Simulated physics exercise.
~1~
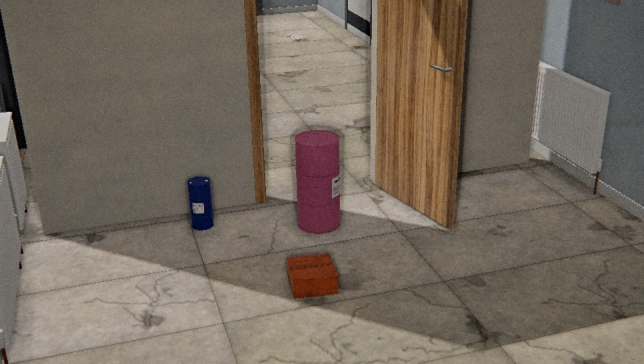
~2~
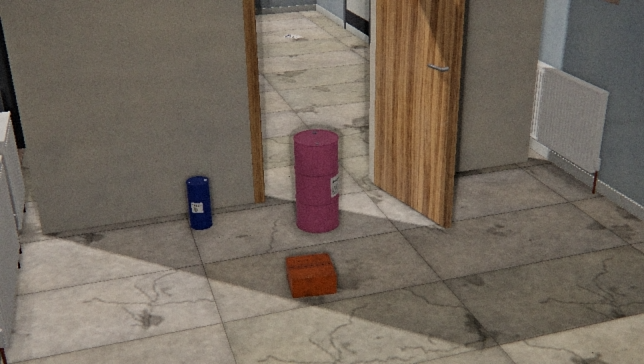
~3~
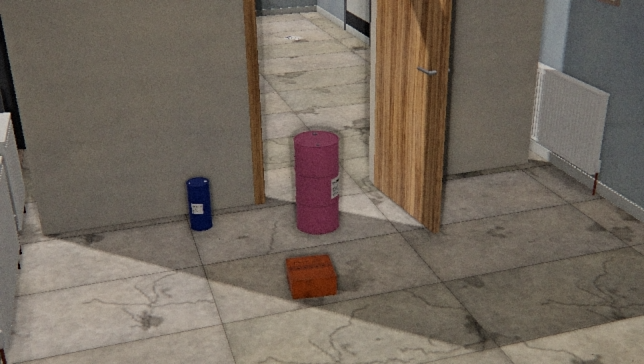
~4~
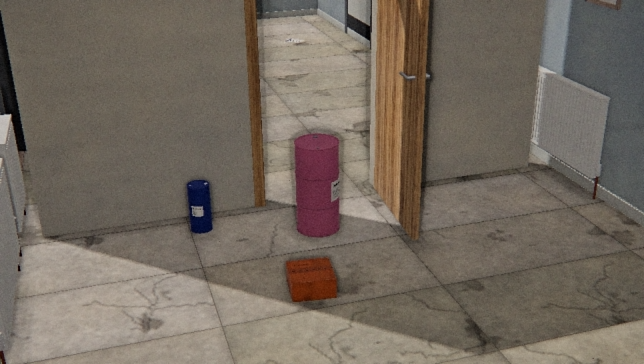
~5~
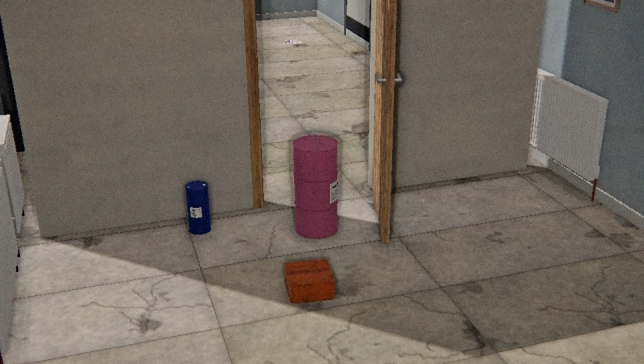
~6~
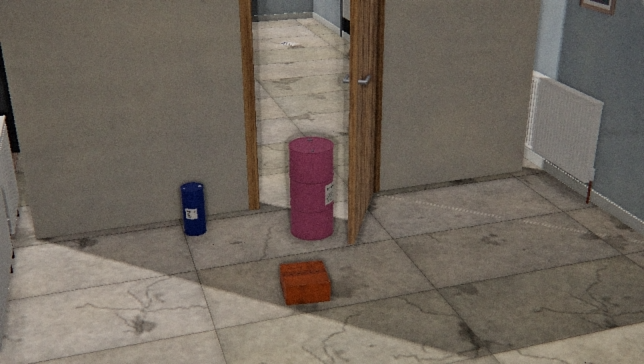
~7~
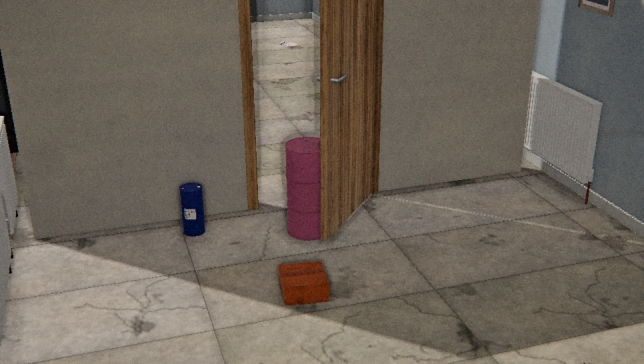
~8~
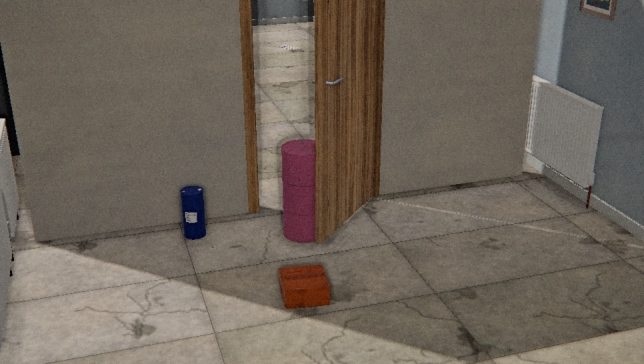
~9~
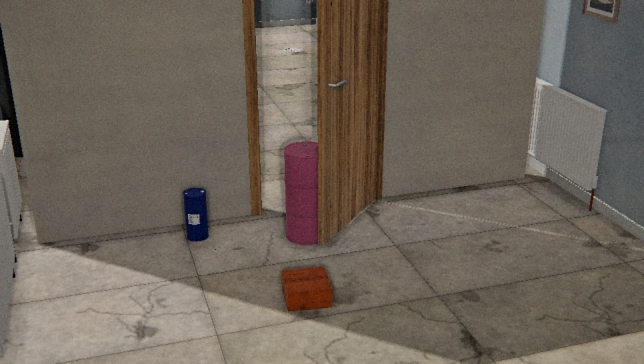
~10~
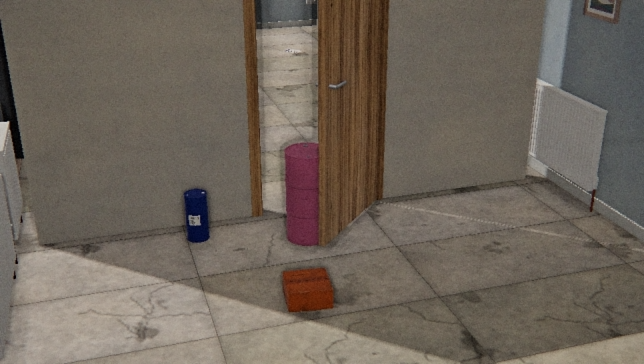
A room with a pale, cracked tile floor and a plain grey wall is seen from slightly above, the view swaying a little. A wooden door stands wide open at a doorway in the wall, with a pink drum in front of the opening, a small blue canister to its left and an orange parcel nearer the viewer. The door stays almost still at first, then swings leftward towards the frame, narrowing the gap. It comes round in front of the drum, partly hiding it, and stops there. At the end the door remains partly open, with the drum, canister and parcel still in place.
